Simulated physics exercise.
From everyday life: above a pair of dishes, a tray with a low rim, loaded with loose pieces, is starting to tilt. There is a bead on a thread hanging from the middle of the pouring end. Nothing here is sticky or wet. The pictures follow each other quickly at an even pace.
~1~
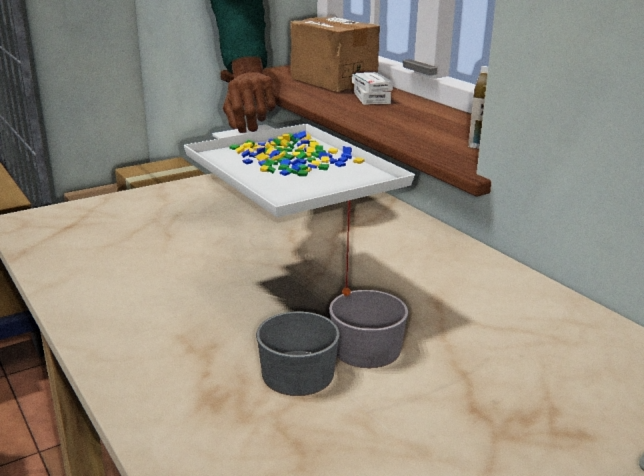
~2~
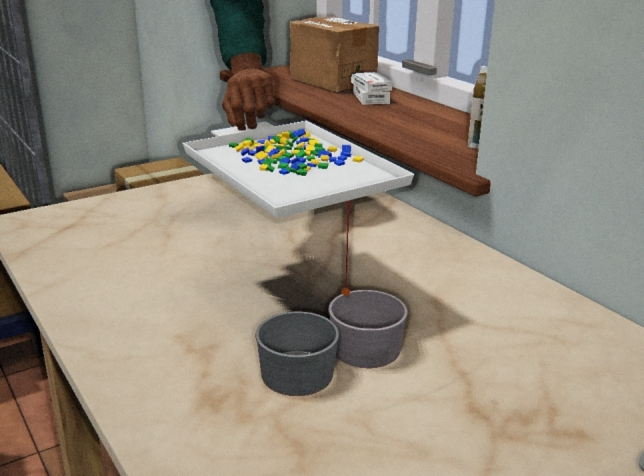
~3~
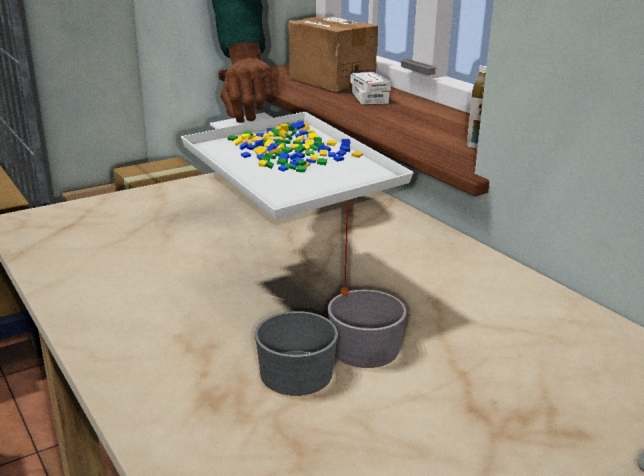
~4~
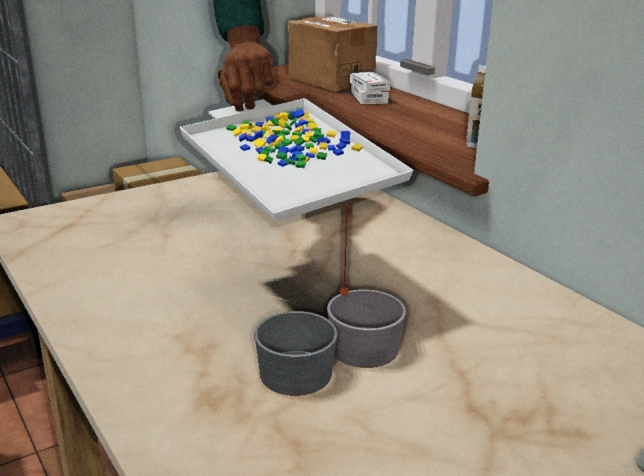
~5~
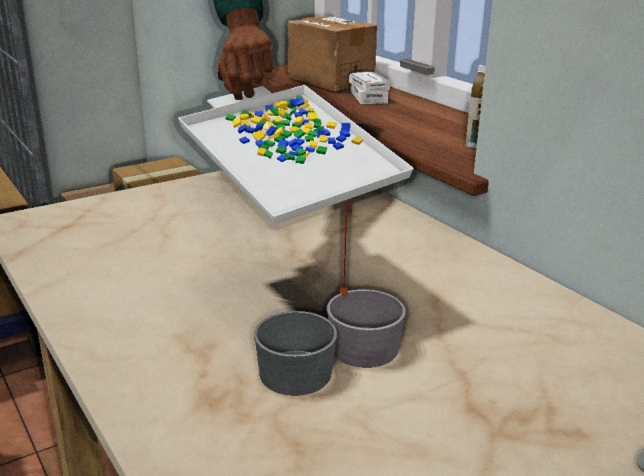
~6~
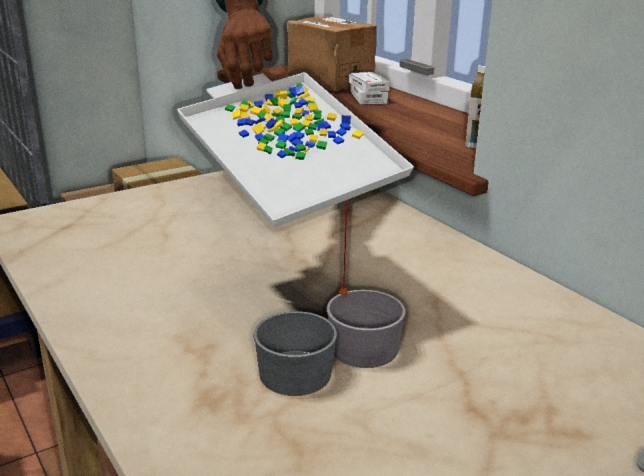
A hand raising the back of a white tray of blue, yellow and green tiles, slowly tilting it above two grey dishes.
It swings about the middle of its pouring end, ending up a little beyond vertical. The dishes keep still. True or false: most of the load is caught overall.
True.
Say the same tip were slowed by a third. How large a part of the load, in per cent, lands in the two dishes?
I'd put it at some 80 per cent.
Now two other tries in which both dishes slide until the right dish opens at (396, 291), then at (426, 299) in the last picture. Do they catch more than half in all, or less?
The dishes end up with the lesser share in the first try and the lesser share in the second.
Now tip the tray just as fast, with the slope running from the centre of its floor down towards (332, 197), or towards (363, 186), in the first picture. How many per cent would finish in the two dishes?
The first try gives close to 70 per cent, the second close to 20 per cent.
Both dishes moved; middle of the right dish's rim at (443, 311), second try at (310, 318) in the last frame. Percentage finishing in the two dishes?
Around 0 and then 60 per cent.
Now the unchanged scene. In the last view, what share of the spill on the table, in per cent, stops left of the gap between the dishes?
Estimate: About 80 percent.
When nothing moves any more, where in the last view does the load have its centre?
Resting centre, last picture - approx. (293, 367).
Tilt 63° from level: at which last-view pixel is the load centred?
At about (298, 214).
Soon, tray tipped steeply; most on the tray; a stray few in the left dish; about a quarter in the air.
A while on, tray tipped past a quarter turn; about a quarter on the tray; about half in the left dish; a stray few in the right dish; a small part outside both; about a quarter in the air.
Towards the end, tray tipped past a quarter turn; most in the left dish; a small part in the right dish; about a quarter outside both.
Finally, tray tipped past a quarter turn; most in the left dish; a small part in the right dish; about a quarter outside both.
